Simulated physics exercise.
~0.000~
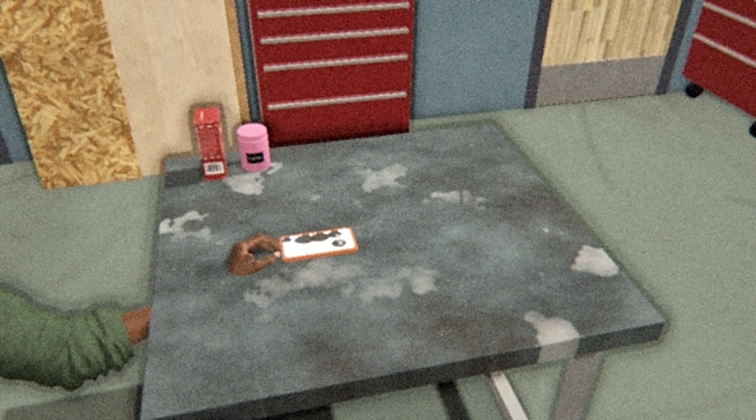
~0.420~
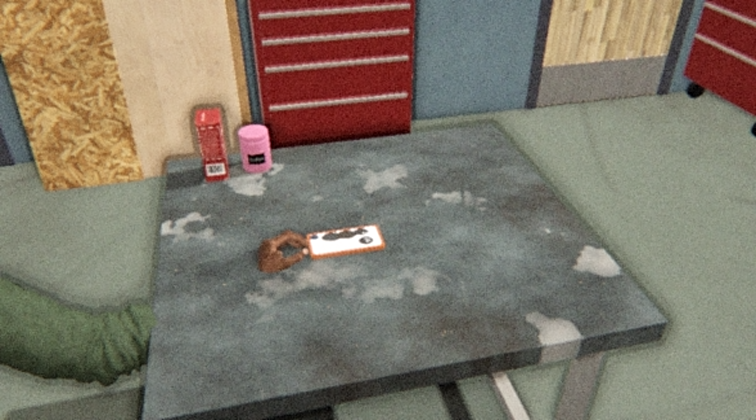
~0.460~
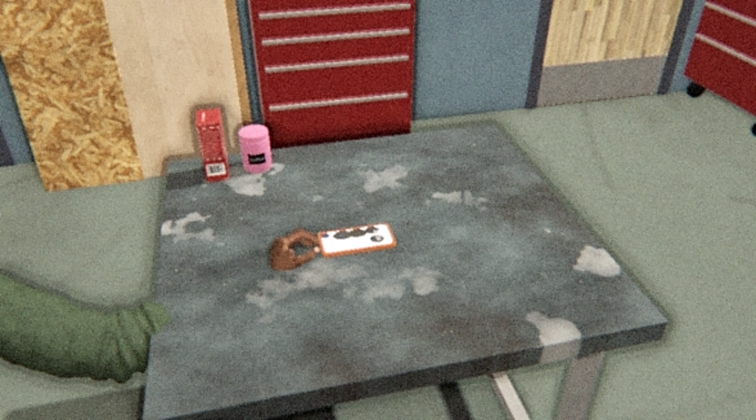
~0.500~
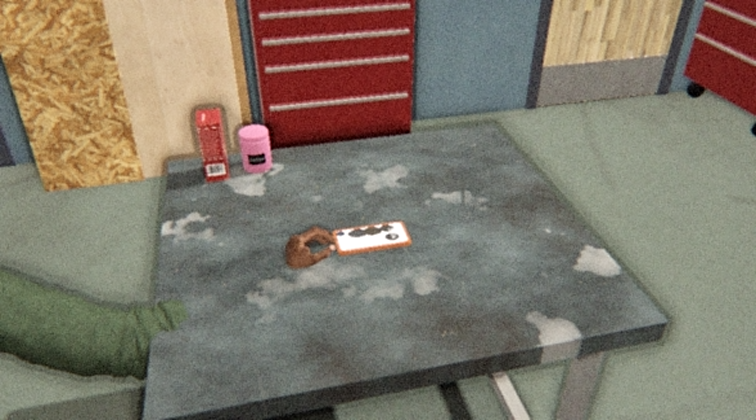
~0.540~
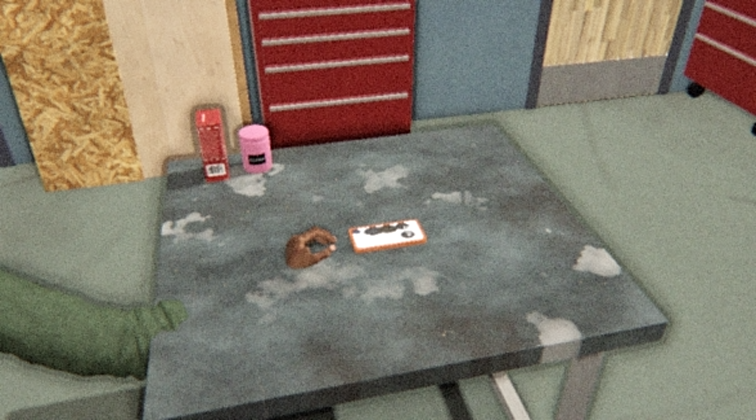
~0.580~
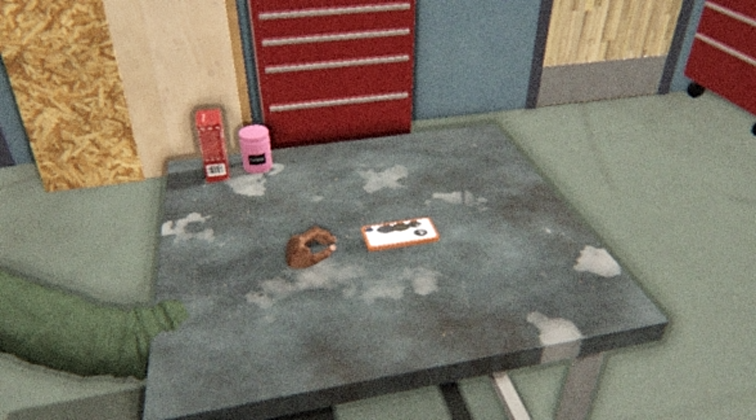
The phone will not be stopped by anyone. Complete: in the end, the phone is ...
... on the table.
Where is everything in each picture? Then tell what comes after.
In the first frame, under the hand; orange phone (318, 244).
In the second frame, under the hand; orange phone (345, 242).
In the third frame, under the hand; orange phone (356, 240).
In the fourth frame, orange phone (372, 238).
In the fifth frame, orange phone (387, 236) moved a little.
In the sixth frame, orange phone (400, 234) moved a little.
By 0.68 s, orange phone moved about its own width near (419, 231).
By 0.78 s, orange phone moved about its own width near (423, 231).
When it is over (1.3 s), moved from the start, orange phone. End places, in pixels of the last picture, orange phone near (423, 231).
